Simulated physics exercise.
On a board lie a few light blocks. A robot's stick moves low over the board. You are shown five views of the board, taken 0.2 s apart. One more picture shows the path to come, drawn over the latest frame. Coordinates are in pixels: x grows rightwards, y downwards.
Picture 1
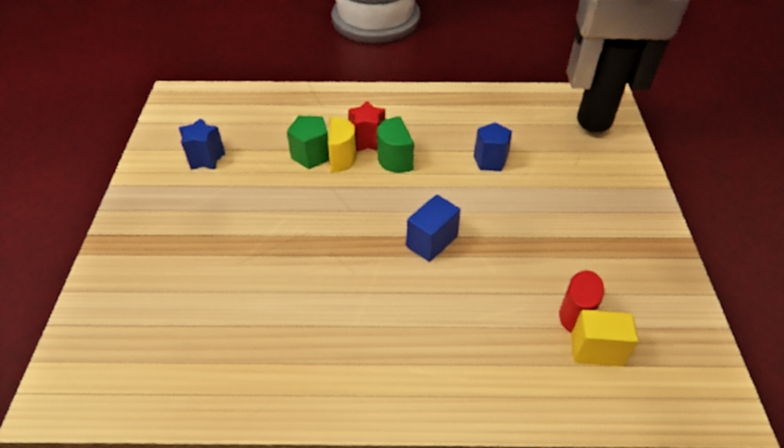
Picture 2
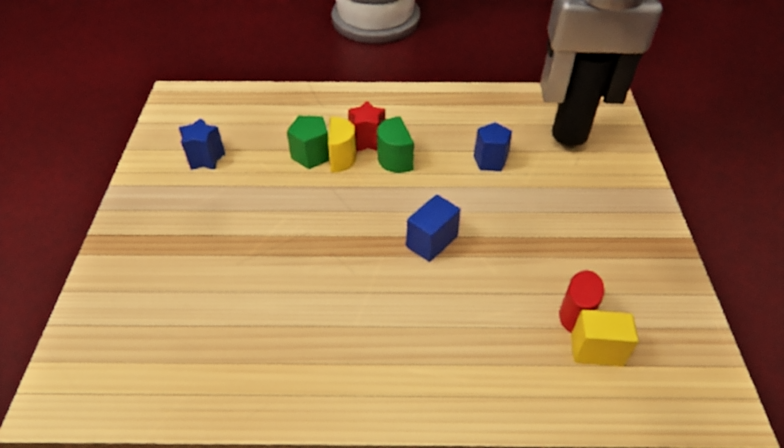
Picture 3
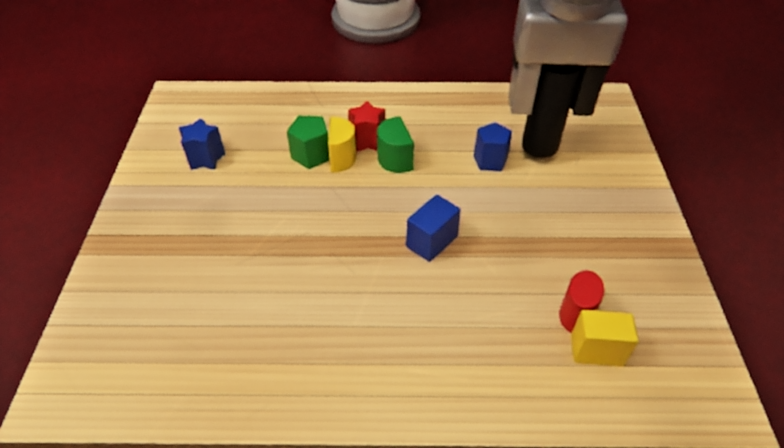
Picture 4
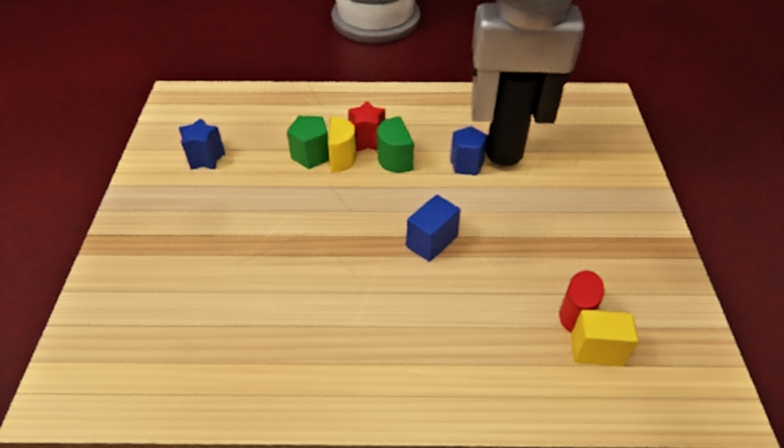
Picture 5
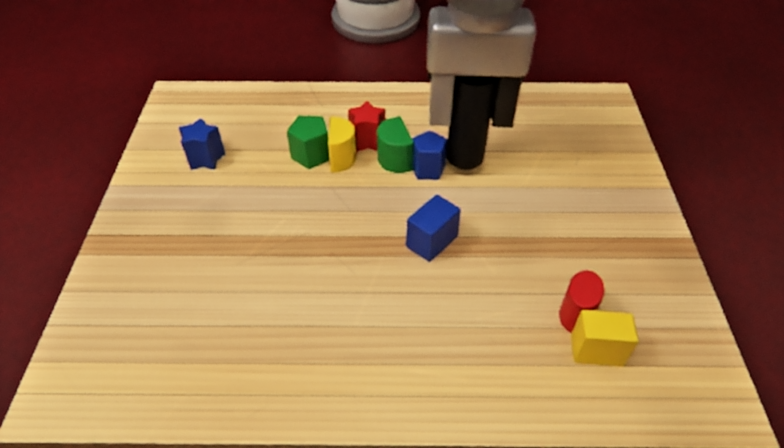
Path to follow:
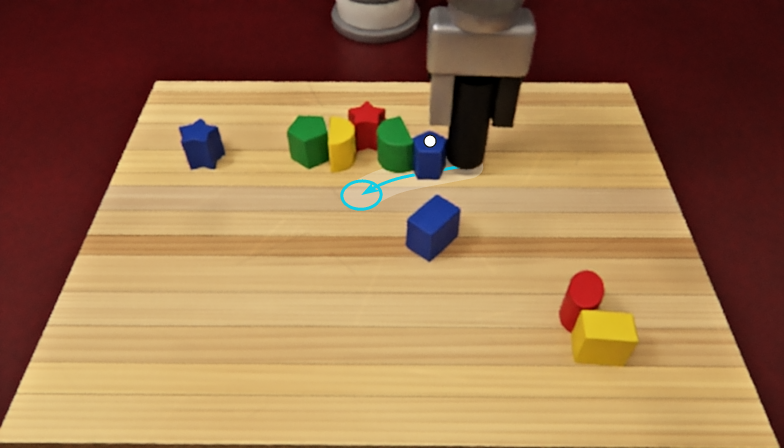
In this clip, a robot's black stick moves left over a wooden board of small coloured blocks, reaches a blue pentagon block, and pushes it left until it sits beside the green D-shaped block, while the other blocks stay still.
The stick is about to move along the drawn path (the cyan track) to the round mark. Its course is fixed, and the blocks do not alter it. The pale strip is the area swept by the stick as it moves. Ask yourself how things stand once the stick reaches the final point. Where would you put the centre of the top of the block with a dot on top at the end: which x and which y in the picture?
The top centre is at (326, 180).
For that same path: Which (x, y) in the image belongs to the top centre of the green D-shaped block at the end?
It comes to (372, 134).
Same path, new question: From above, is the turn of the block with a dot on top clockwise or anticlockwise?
From the top: Counterclockwise.
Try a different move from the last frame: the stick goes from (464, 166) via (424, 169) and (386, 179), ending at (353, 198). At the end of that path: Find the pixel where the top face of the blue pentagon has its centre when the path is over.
It should be at (318, 185) by then.
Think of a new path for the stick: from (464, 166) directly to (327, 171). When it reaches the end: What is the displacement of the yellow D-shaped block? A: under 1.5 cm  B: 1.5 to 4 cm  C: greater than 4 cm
(C)
The drawn path runs from (464, 166) through (429, 172) and (393, 180) to (361, 195); the dot is on the blue pentagon.
On the path given first. One third of the way, stick at (428, 165); green D-shaped block at (377, 134), turned 65° clockwise; blue pentagon at (394, 152), turned 20° anticlockwise.
Two thirds of the way, stick at (392, 173); green D-shaped block at (372, 134), turned 75° clockwise; blue pentagon at (360, 165), turned 50° anticlockwise.
At the end, stick at (361, 187); yellow D-shaped block not moved; green D-shaped block at (372, 134), turned 75° clockwise; blue pentagon at (326, 180), turned 50° anticlockwise.
